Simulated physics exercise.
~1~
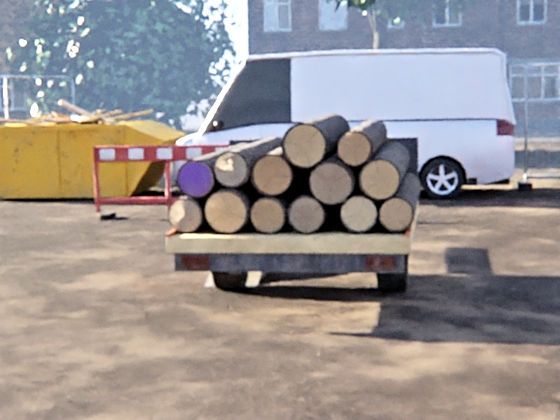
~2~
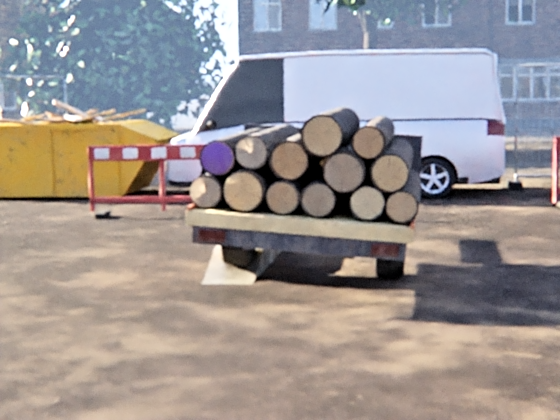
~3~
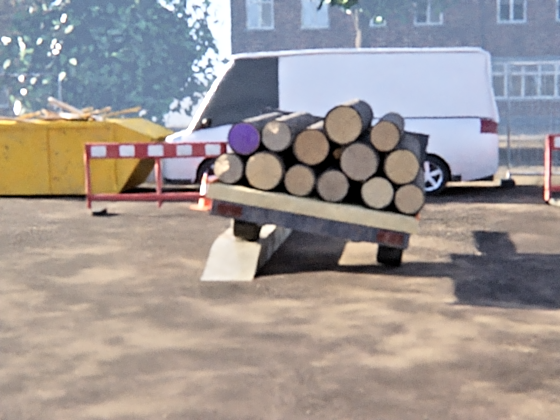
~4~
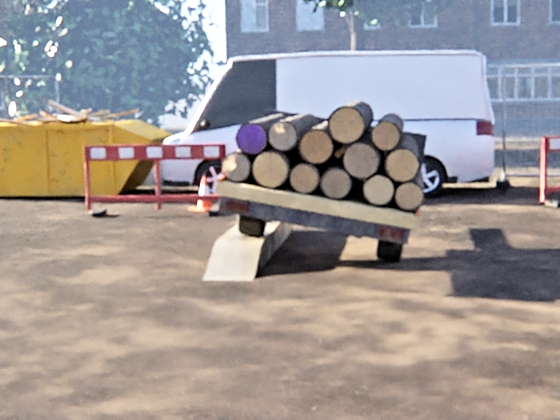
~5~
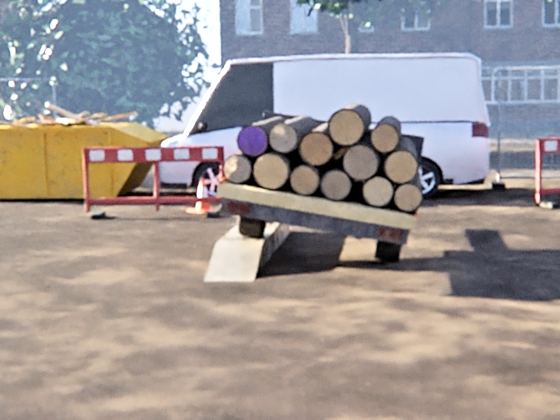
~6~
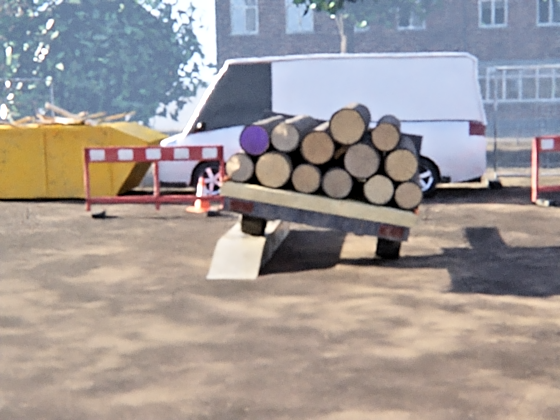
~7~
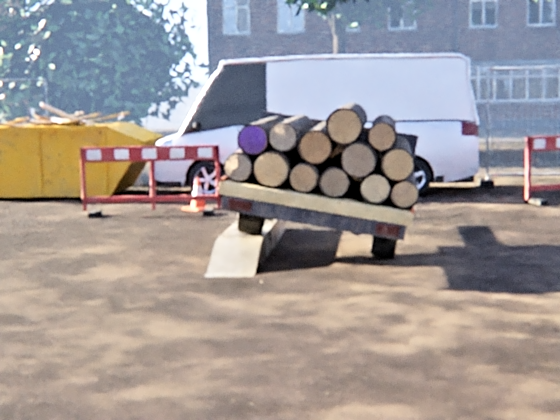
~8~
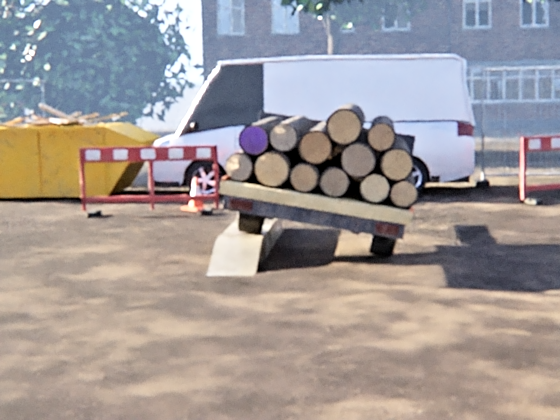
Low trailer stacked with logs, one purple, mounting a ramp with its left wheel and stopping tilted, all the logs staying aboard.
